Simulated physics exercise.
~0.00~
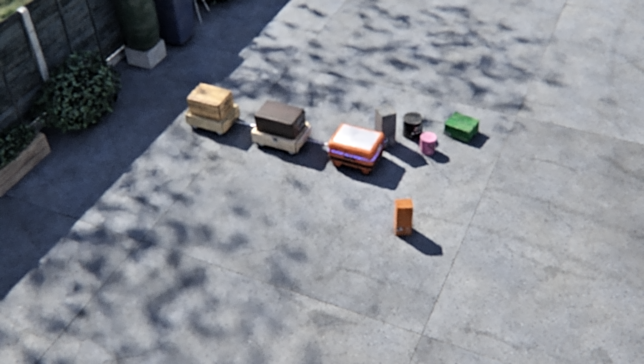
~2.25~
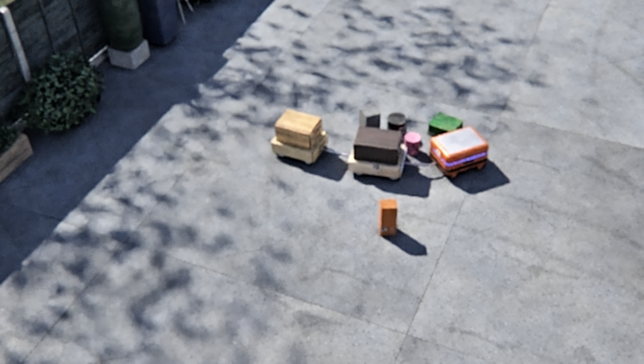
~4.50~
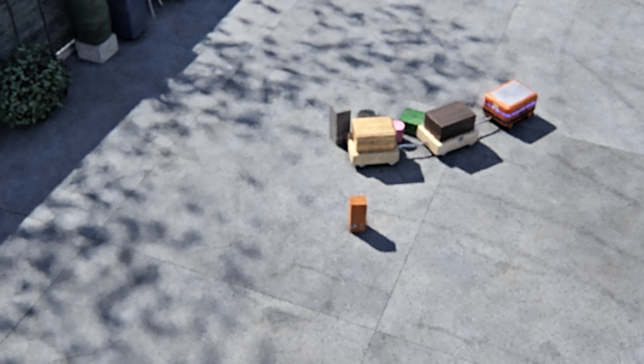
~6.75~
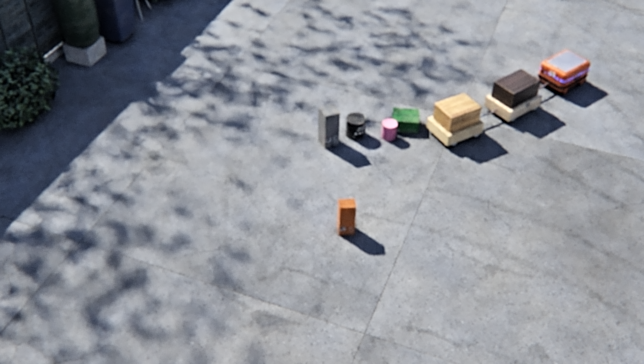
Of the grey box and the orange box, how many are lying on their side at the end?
Neither of them is lying on its side, as the grey box and the orange box both still stand upright.
